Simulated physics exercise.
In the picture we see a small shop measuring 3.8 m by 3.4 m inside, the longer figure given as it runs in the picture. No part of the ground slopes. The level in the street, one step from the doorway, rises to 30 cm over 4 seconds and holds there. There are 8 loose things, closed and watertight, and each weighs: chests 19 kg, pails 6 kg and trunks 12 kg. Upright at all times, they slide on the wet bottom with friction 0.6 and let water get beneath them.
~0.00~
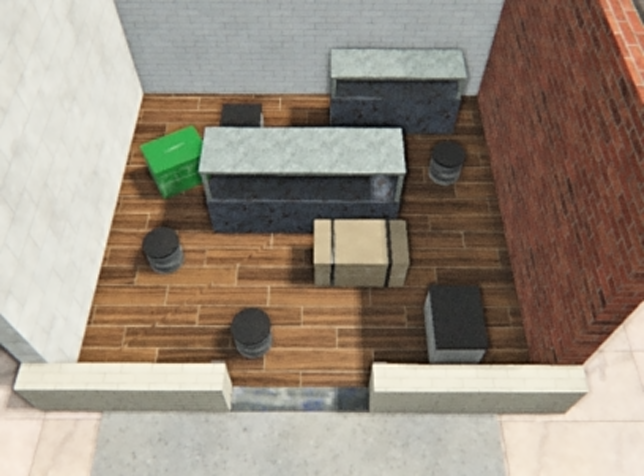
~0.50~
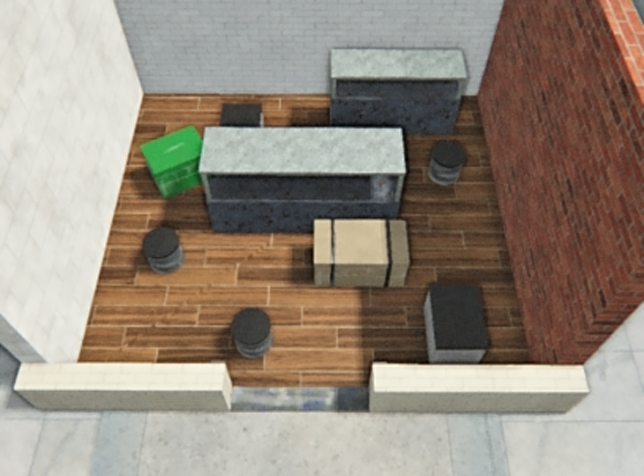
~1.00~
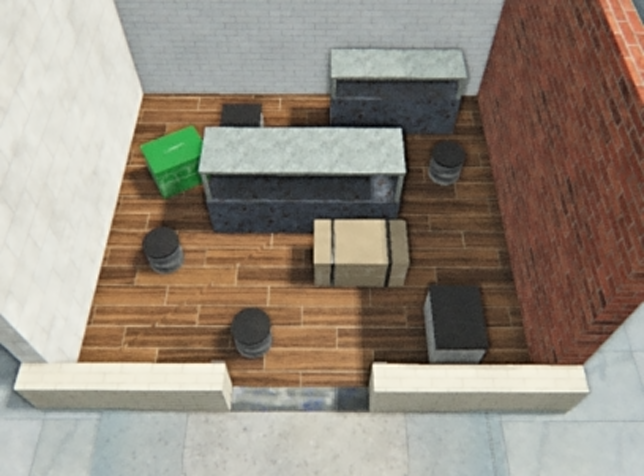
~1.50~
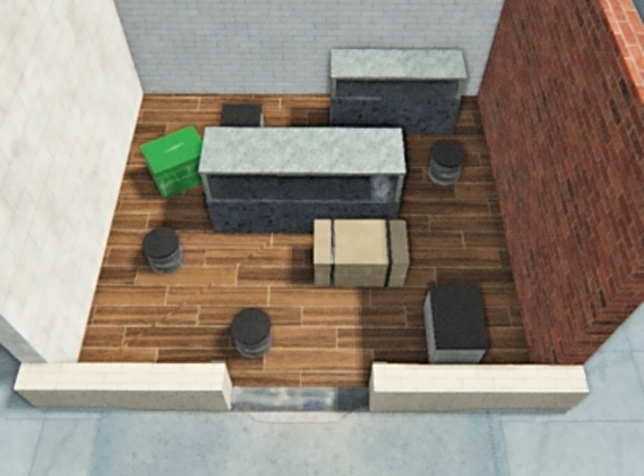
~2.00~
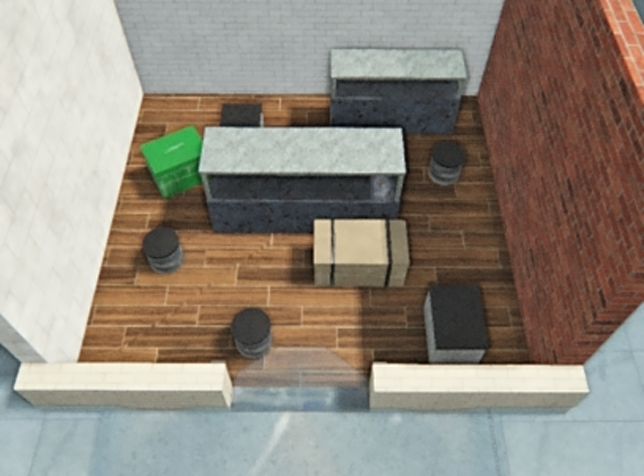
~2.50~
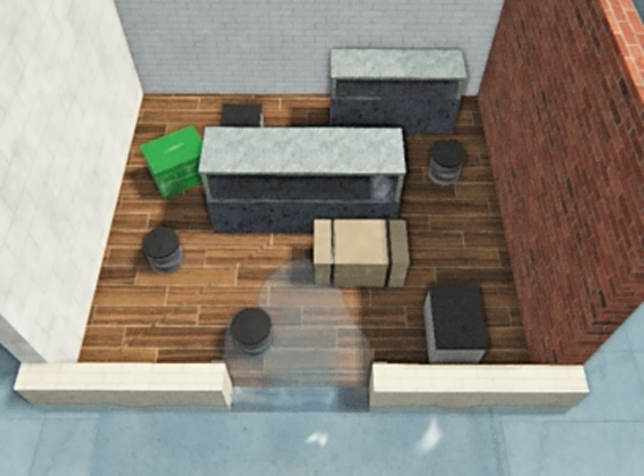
Small open-topped shop with still counters, stools and boxes, water covering the ground outside and spreading thinly in through the doorway.
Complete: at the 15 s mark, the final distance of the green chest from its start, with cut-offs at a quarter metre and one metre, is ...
From a quarter metre to one metre.
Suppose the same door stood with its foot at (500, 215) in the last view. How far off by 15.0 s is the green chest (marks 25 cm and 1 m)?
Note: Green chest displaced a short distance.
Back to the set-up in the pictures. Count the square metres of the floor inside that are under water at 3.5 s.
Some 3.5 m2 of it.
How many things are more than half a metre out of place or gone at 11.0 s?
I count 6 of them.
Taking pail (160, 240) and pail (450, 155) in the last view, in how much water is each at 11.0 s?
First about 18 cm, second about 17 cm.
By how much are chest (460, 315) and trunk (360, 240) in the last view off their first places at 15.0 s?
Net displacement, in order: 50 cm; 120 cm.
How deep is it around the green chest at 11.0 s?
The depth there is around 15 cm.
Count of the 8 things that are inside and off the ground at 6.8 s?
The count is 3.
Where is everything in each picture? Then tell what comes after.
The green chest at (174, 149) rests on the ground; 0.0 m2 under water; 0 of 8 have shifted, in the first frame.
The green chest at (174, 149) rests on the ground; water covers 0.0 m2; 0 of 8 have shifted, in the second frame.
The green chest at (174, 149) rests on the ground; 0.0 m2 under water; 0 of 8 have shifted, in the third frame.
The green chest at (174, 149), on the bottom; water covers 0.0 m2; 0 of 8 have shifted, in the fourth frame.
The green chest at (174, 149), on the bottom; 0.2 m2 under water; 0 of 8 have shifted, in the fifth frame.
The green chest at (174, 149), on the bottom; water covers 0.9 m2; 0 of 8 have shifted, in the sixth frame.
After 3.5 s the green chest is near (174, 149), 0.0 m from its start, aground; 0 afloat.
After 6.8 s the green chest is near (183, 142), 0.1 m from its start, aground; 3 afloat.
After 11.0 s the green chest is near (181, 104), 0.5 m from its start, afloat; 8 afloat.
After 15.0 s the green chest is near (227, 128), 0.5 m from its start, afloat; 8 afloat.
